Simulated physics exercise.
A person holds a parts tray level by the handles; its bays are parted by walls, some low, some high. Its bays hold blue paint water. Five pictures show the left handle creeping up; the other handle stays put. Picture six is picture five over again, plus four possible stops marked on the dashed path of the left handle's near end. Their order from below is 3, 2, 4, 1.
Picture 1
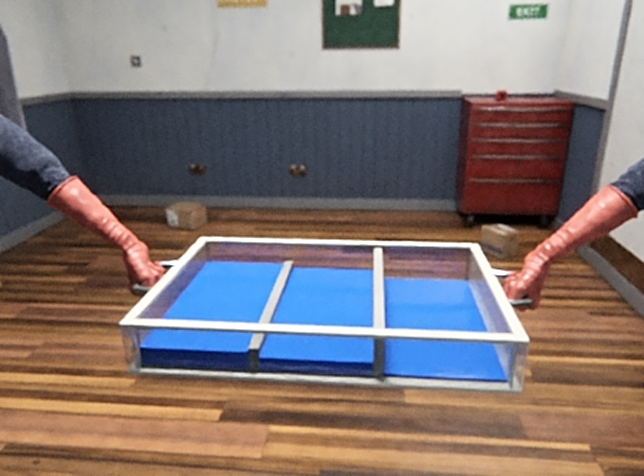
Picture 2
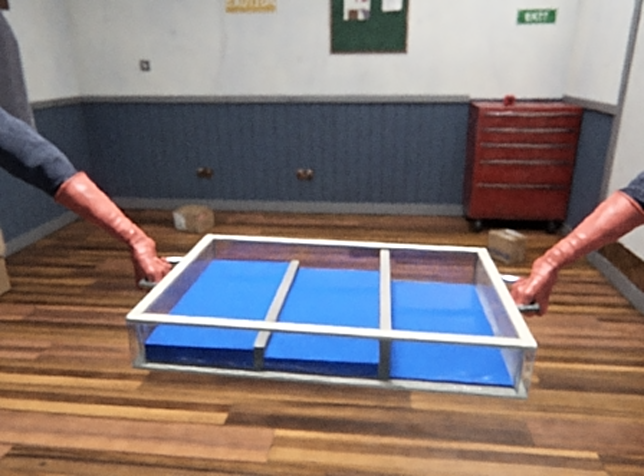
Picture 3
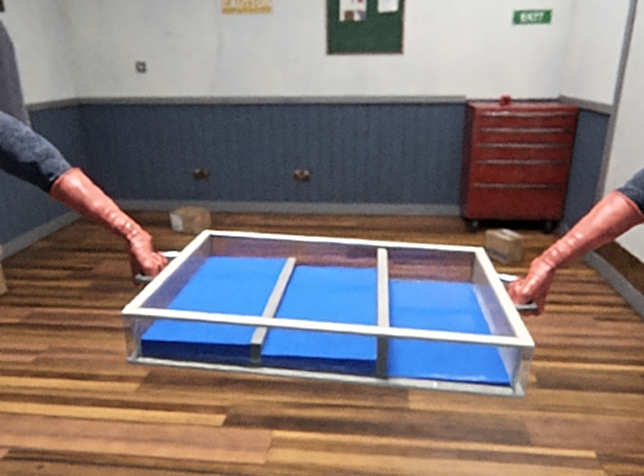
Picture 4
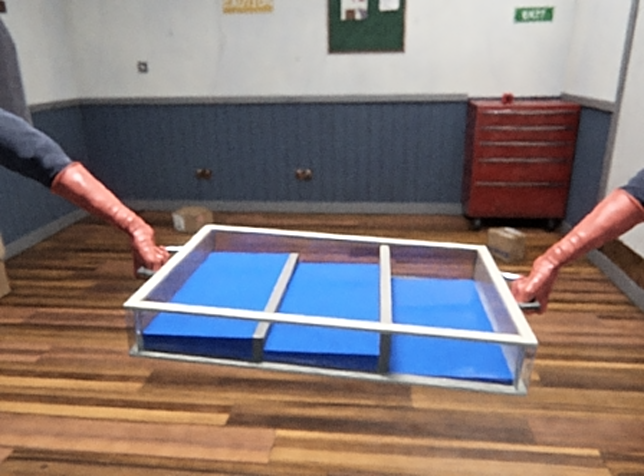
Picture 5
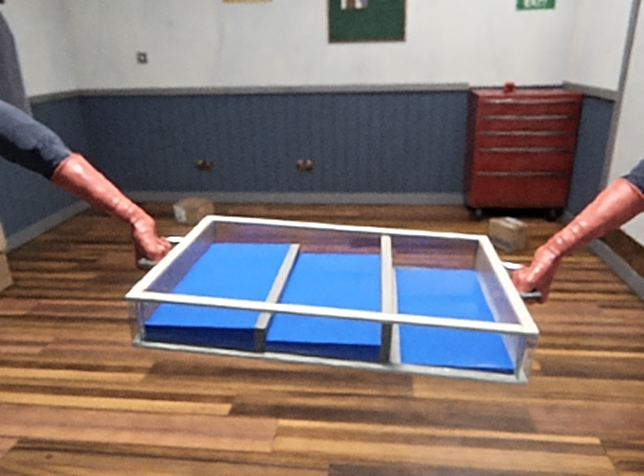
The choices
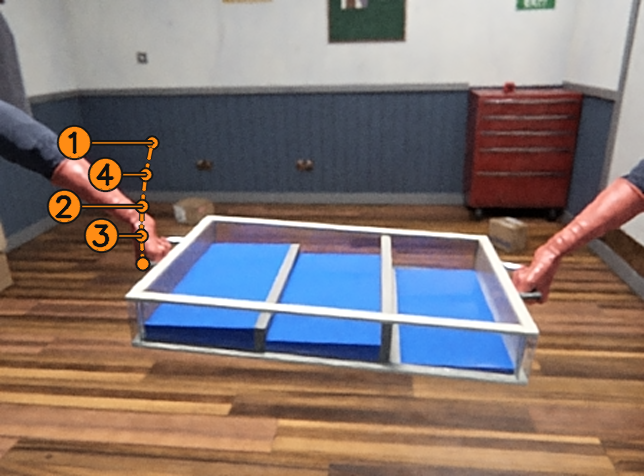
At the start, two red-gloved hands hold a clear-sided tray level by its end handles above a wooden floor, with blue liquid in its three bays, deepest on the left. The hands then gradually tilt the tray slightly down to the right, and the blue liquid stays within its bays.
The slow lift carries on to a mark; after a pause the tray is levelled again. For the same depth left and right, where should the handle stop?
1 works best here.
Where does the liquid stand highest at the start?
The left bay.
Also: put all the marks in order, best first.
1, 4, 2, 3.
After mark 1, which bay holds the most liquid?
That is the middle bay.
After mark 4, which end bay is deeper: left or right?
The left end bay.
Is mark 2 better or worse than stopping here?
Better.
In orange, 1 at (152, 142); 2 at (142, 206); 3 at (141, 235); 4 at (145, 174).
Choosing 1, the two end bays stand about equally deep; nothing spills.
Choosing 2, the left end bay stands much deeper than the other; nothing spills.
Choosing 3, the left end bay stands much deeper than the other; nothing spills.
Choosing 4, the left end bay stands much deeper than the other; nothing spills.
